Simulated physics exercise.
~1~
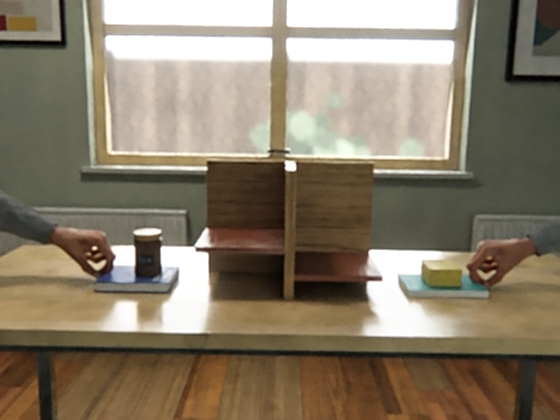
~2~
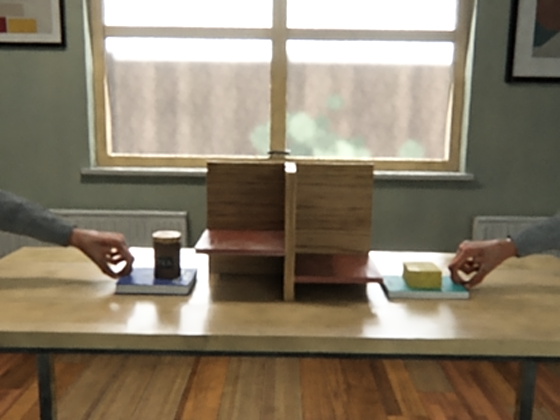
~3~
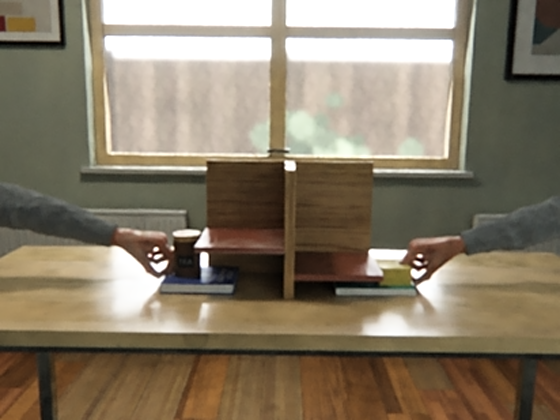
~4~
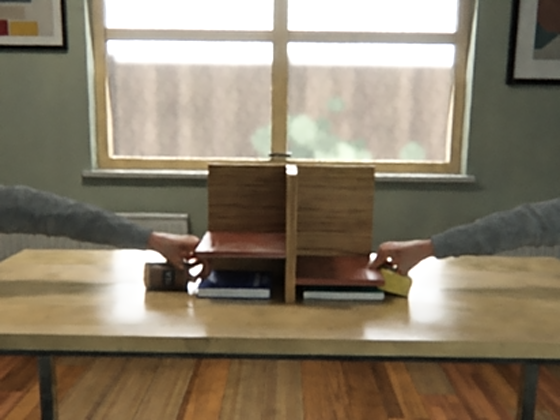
Two hands sliding books under low wooden shelves from both sides, the shelf edges knocking off a brown jar and yellow block.
